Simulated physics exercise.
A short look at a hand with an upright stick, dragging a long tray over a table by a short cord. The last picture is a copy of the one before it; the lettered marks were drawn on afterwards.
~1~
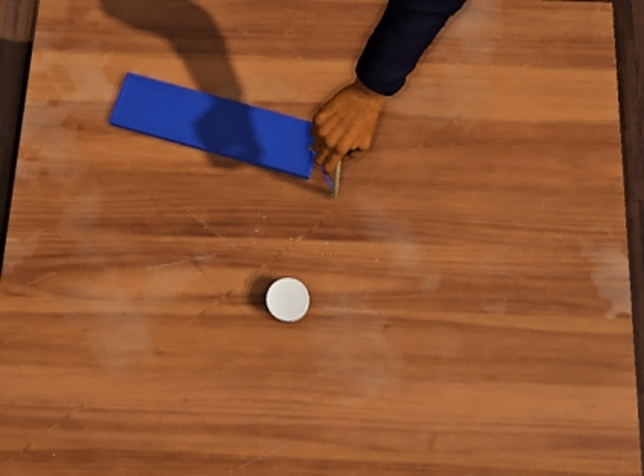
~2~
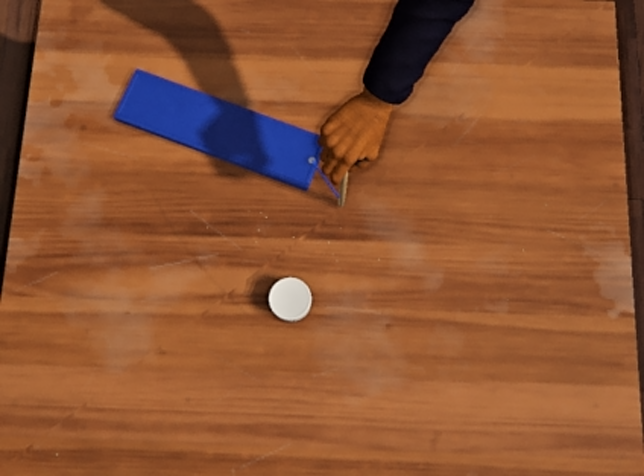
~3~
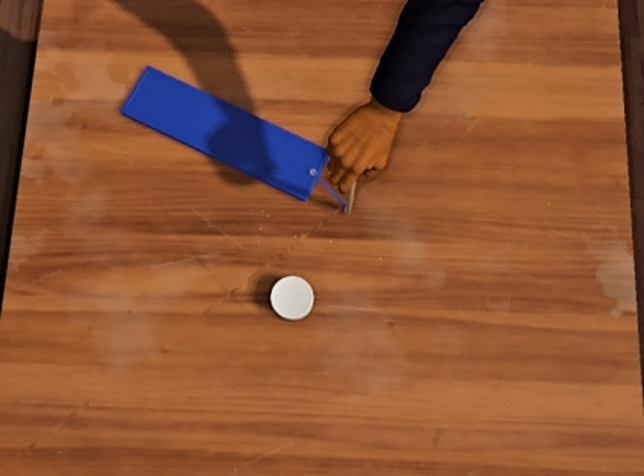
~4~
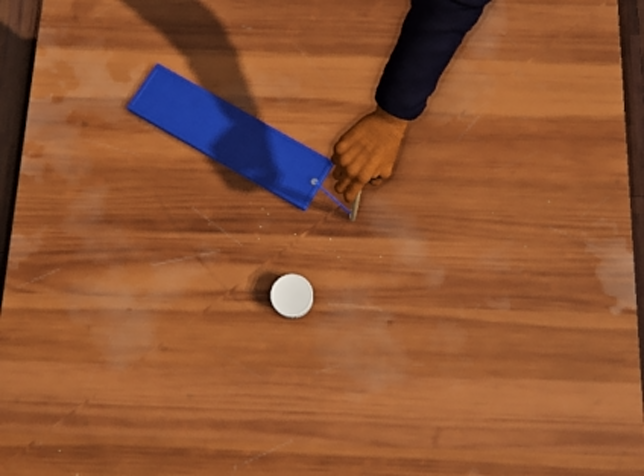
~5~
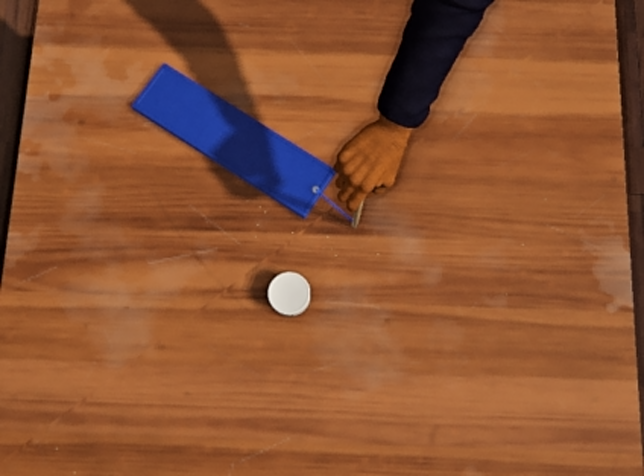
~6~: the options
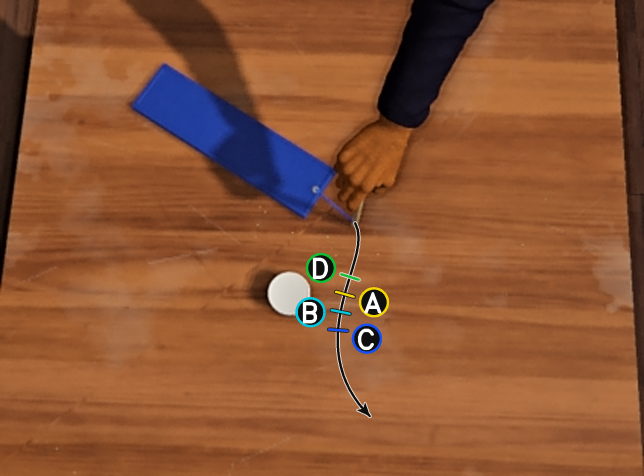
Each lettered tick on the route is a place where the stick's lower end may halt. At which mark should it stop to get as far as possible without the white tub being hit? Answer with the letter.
A.
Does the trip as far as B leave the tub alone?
No.
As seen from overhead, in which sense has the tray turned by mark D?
For that mark, clockwise.
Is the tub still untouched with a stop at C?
No.
On the marked copy, A at (345, 294); B at (341, 312); C at (338, 330); D at (350, 277); the route from (355, 223) via (339, 319) to (370, 416).
With A. Early on, foot of the stick (358, 248), middle of the tray (244, 149).
Further on, foot of the stick (351, 272), middle of the tray (251, 160).
At the end, foot of the stick (345, 295), middle of the tray (256, 171); nothing has been touched.
As for the rest, B is too far, the tub has been hit; C is too far, the tub has been hit; D is safe but short.
